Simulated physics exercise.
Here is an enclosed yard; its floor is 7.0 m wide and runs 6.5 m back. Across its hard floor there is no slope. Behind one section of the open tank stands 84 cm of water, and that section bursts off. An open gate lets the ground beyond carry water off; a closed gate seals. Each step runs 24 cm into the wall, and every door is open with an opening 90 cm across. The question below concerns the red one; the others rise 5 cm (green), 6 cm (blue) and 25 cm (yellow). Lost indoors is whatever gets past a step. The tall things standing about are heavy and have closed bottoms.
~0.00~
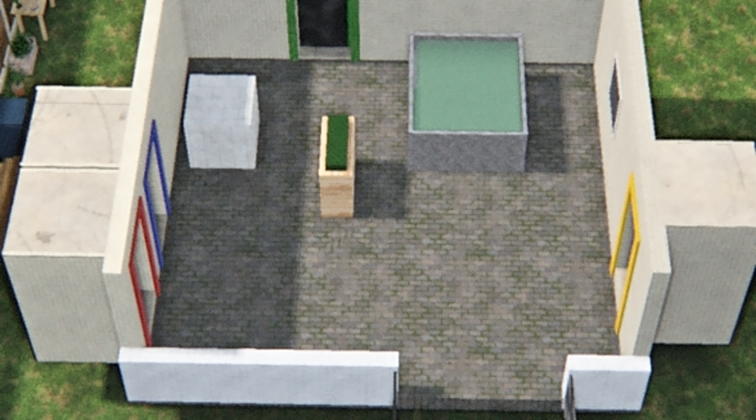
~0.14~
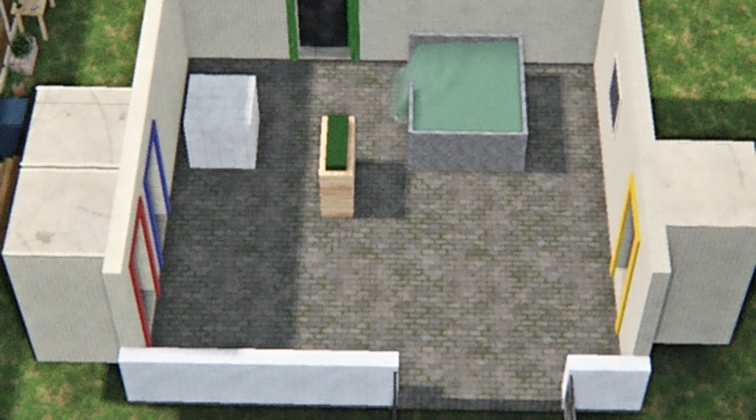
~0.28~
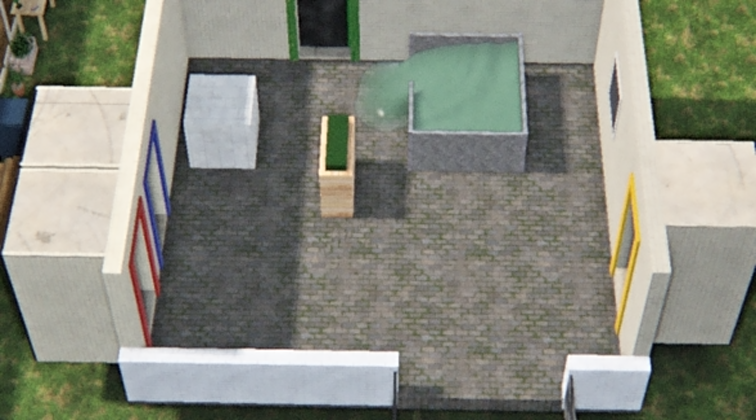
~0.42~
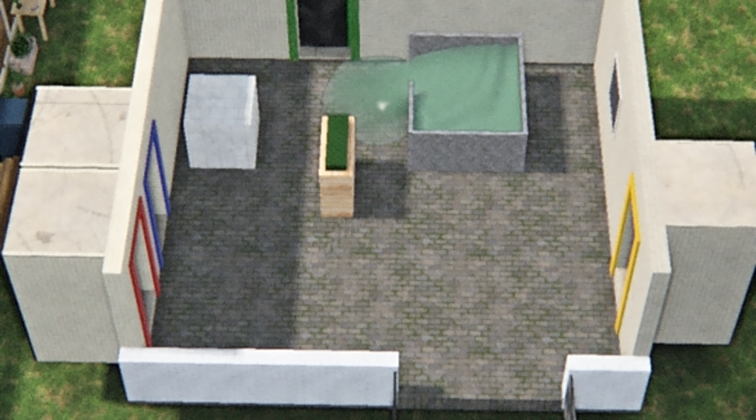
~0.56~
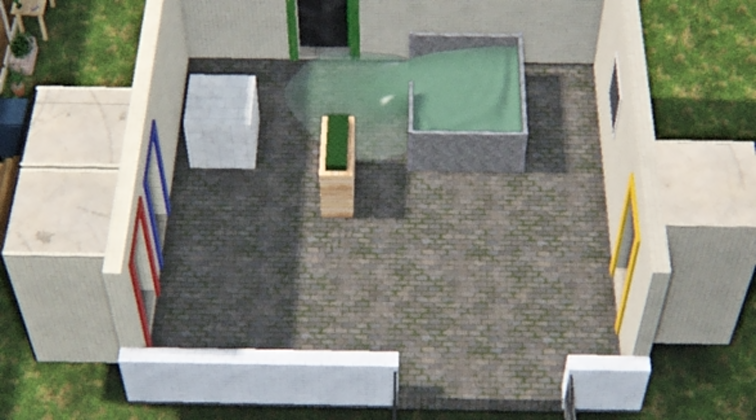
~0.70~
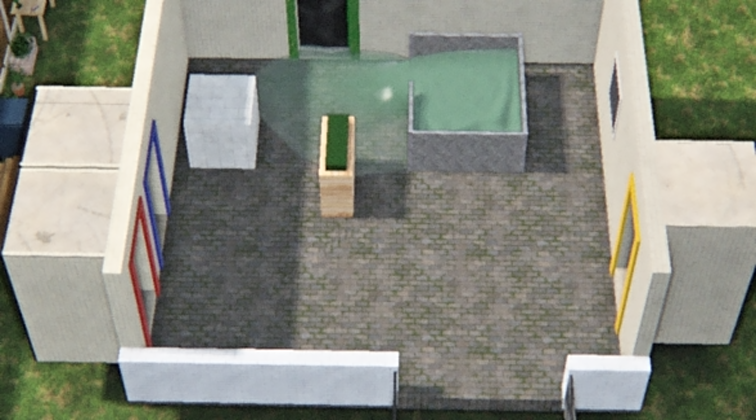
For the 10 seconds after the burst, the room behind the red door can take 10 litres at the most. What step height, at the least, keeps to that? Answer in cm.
I would say about 12 cm.
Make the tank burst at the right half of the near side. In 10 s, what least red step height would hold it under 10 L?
Roughly 7.0 cm.
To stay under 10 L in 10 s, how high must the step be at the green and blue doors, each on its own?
You'd want some 25 cm at green and some 6.5 cm at blue.
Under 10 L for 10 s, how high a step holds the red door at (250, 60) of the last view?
Minimum: Close to 32 cm.
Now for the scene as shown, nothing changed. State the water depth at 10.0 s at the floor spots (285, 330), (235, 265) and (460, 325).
Depth: About 9, 9, 4 cm.
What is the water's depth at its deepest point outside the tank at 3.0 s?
Close to 42 centimetres.
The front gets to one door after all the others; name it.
That would be the yellow door.
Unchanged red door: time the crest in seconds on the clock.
The level tops out around 7.5 s.
After 1.4 s water covers 20 % of the floor, deepest (54 cm) near (189, 57); it has not reached the red door.
After 3.0 s water covers 40 % of the floor, deepest (42 cm) near (251, 66); 5 cm at the red door, 0 litres in over its 18 cm step.
After 10.0 s water covers 90 % of the floor, deepest (12 cm) near (171, 196); 8 cm at the red door, 0 litres in over its 18 cm step.
At the red door as built, the water arrived by 2.9 s and peaked near 17 cm at 7.4 s.
Run again over the same 10 s with other heights there, 24 litres in over 10 cm, 4 litres over 13.5 cm. The limit of 10 litres is kept from about 12 cm up.
